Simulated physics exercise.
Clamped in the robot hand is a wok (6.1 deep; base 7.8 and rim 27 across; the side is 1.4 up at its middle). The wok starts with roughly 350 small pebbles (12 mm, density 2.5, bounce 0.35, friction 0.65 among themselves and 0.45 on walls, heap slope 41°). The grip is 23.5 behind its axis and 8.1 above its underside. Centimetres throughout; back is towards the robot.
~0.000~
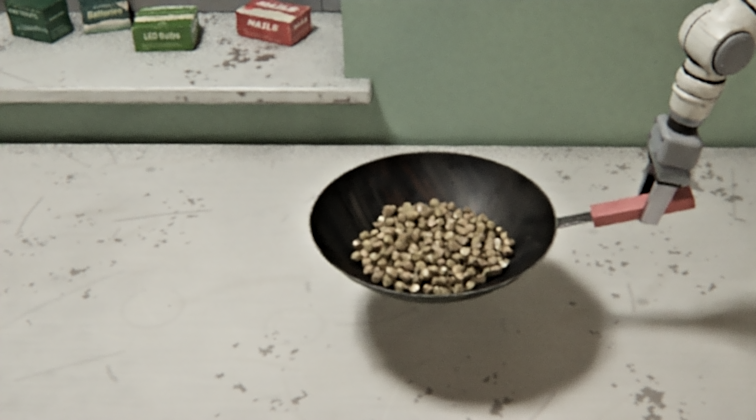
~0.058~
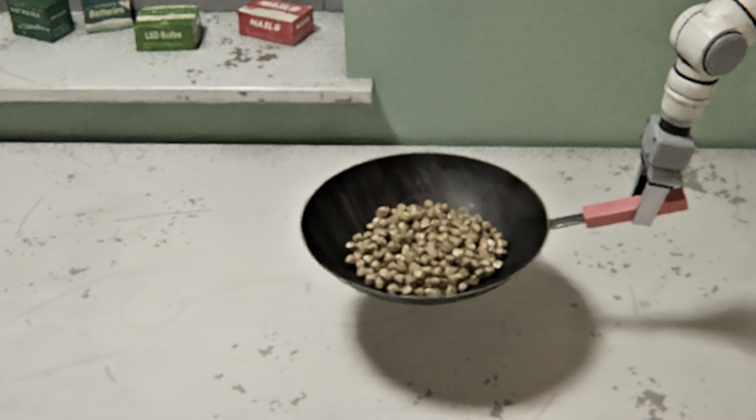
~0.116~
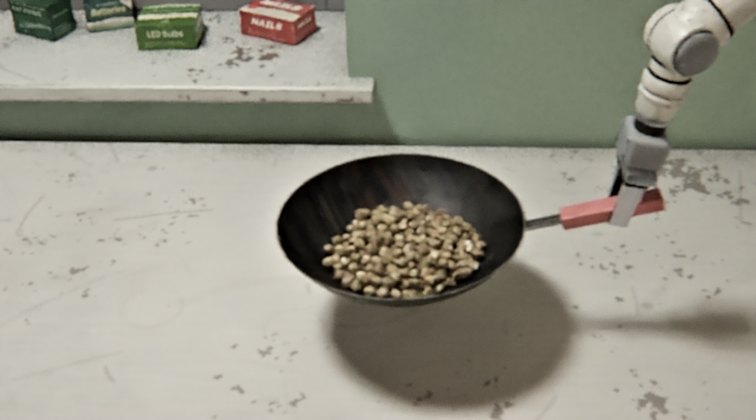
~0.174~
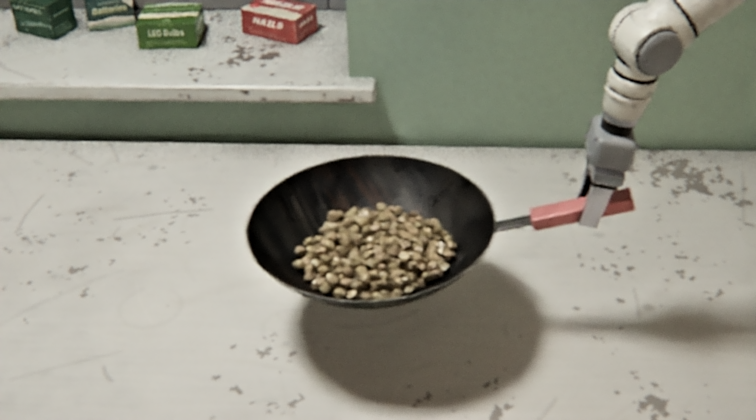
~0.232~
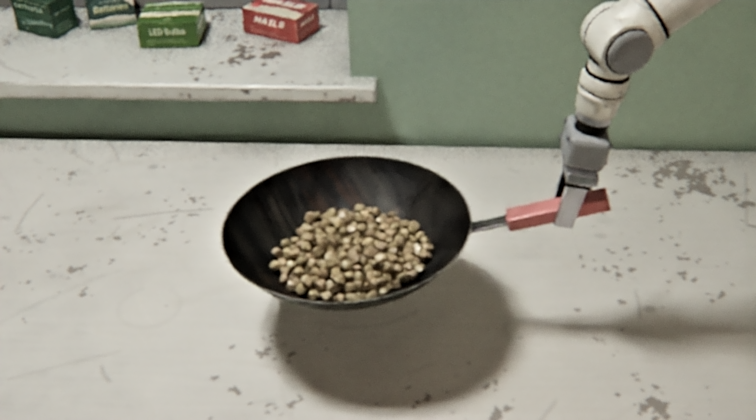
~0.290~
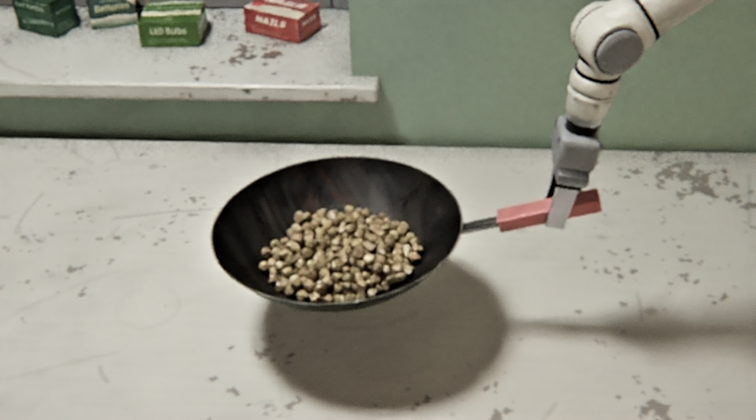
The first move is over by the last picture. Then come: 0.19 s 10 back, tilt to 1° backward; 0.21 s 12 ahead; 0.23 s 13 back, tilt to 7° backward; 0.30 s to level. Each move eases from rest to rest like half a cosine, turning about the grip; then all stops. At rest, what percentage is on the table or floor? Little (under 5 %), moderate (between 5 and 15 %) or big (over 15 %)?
A little share, under 5 %, ends on the table or floor.
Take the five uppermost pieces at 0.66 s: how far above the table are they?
About 17 cm.
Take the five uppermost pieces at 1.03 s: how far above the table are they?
Roughly 15 cm.
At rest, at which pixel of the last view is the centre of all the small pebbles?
Around (453, 251).
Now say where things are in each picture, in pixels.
Wok middle at (432, 240), level; upper third of the load around (432, 242), from x 355 to 510, top at y 205; 351 in the wok, in the first picture.
Wok middle at (424, 242), level; upper third of the load around (426, 244), from x 350 to 500, top at y 205, in the second picture.
Wok middle at (401, 243), level; upper third of the load around (405, 245), from x 330 to 480, top at y 205, in the third picture.
Wok middle at (372, 245), tilted 1° forward; upper third of the load around (379, 246), from x 300 to 450, top at y 210, in the fourth picture.
Wok middle at (348, 246), tilted 2° forward; upper third of the load around (357, 248), from x 275 to 425, top at y 210, in the fifth picture.
Wok middle at (339, 247), tilted 2° forward; upper third of the load around (344, 249), from x 265 to 415, top at y 210; 351 in the wok, in the sixth picture.
After 0.66 s, level, highest piece 17 above the table; 348 in the wok, 3 in flight or on a rim.
After 1.03 s, tilted 5° backward, highest piece 15 above the table; 348 in the wok, 3 on the table or floor.
After 1.42 s, level, highest piece 13 above the table; 348 in the wok, 3 on the table or floor.
After 2.47 s, level, highest piece 13 above the table; 348 in the wok, 3 on the table or floor.
At rest, 348 in the wok, 3 on the table or floor. That is 1 % on the table or floor.
